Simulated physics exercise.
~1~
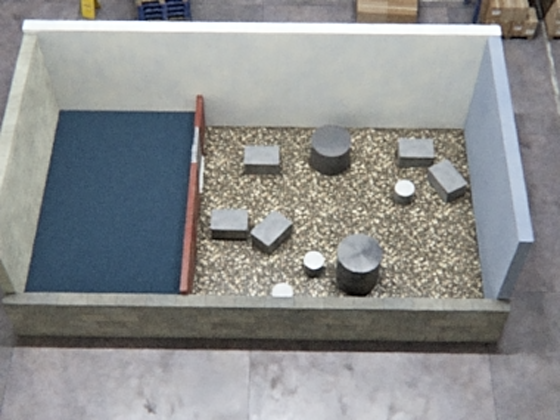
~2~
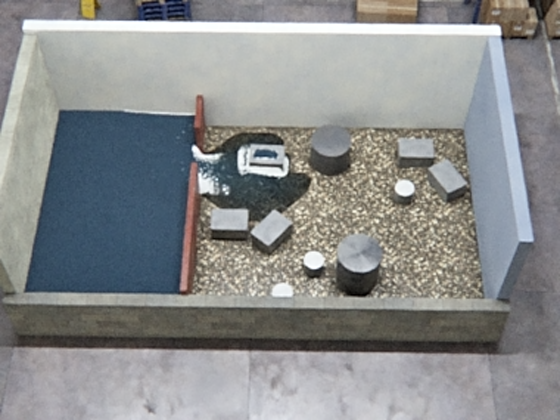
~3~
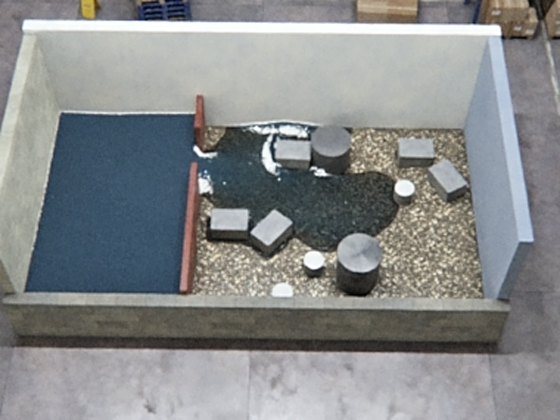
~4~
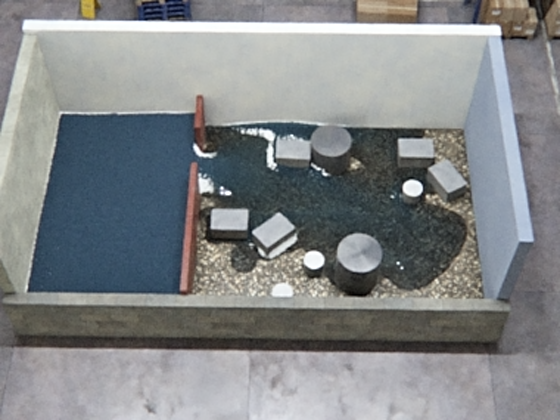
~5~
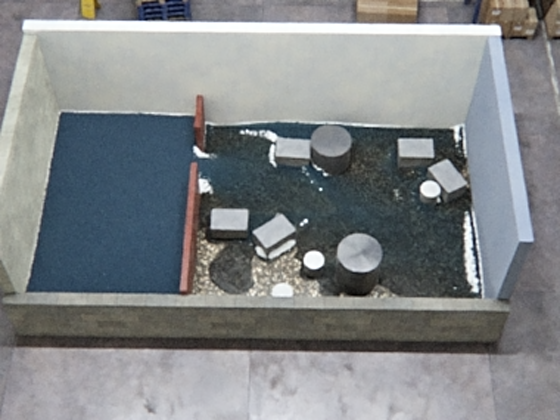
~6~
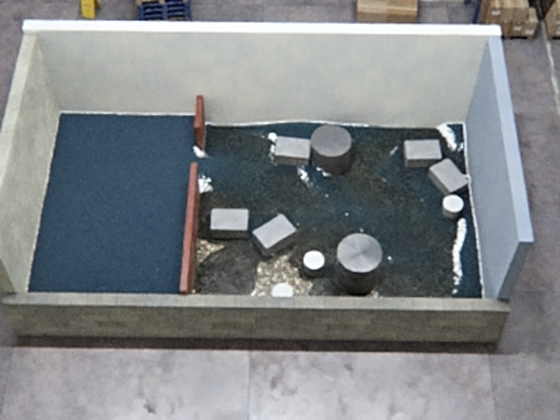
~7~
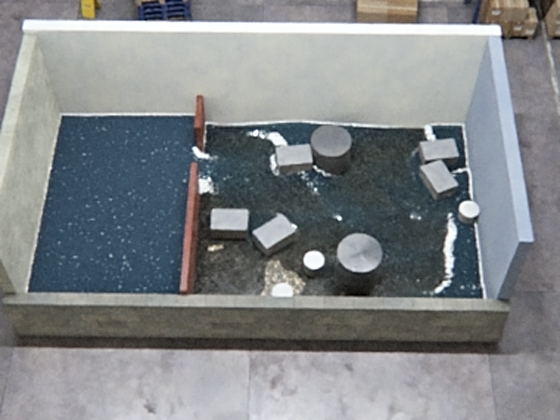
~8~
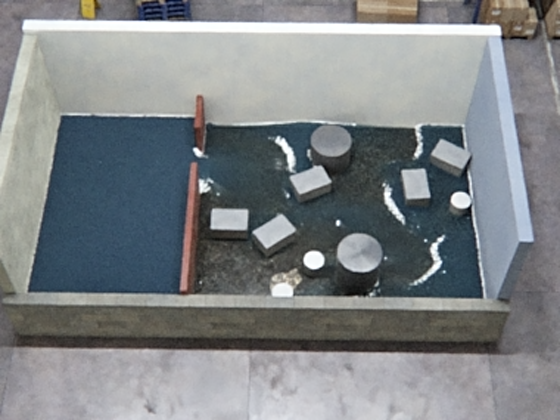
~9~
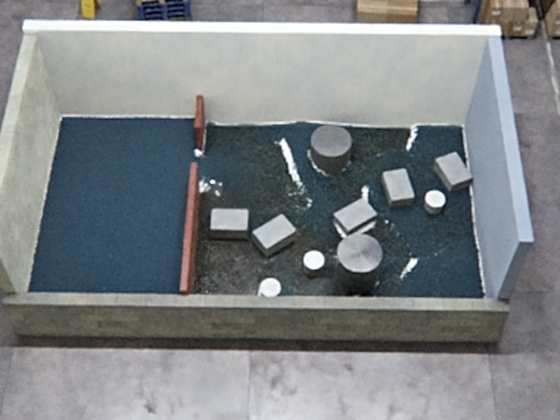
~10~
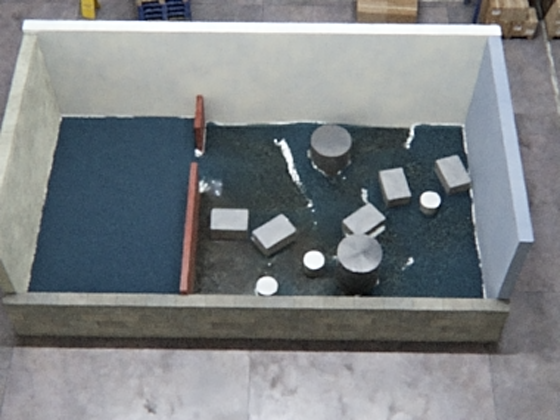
Dark water bursts through a gap in the low reddish divider and spreads across the pebbled floor of the right-hand room, shoving the nearest grey block rightward against a round drum. The flood fans out past the blocks and drums to the far right wall, edged with white foam. A small pale cylinder drifts right, and the blocks near that wall begin to shift and separate. As water covers nearly all the pebbles, the first block swings down and right toward the lower large drum, while the cylinder drifts back left. Finally that block rests by the drum, with the others scattered in dark water.
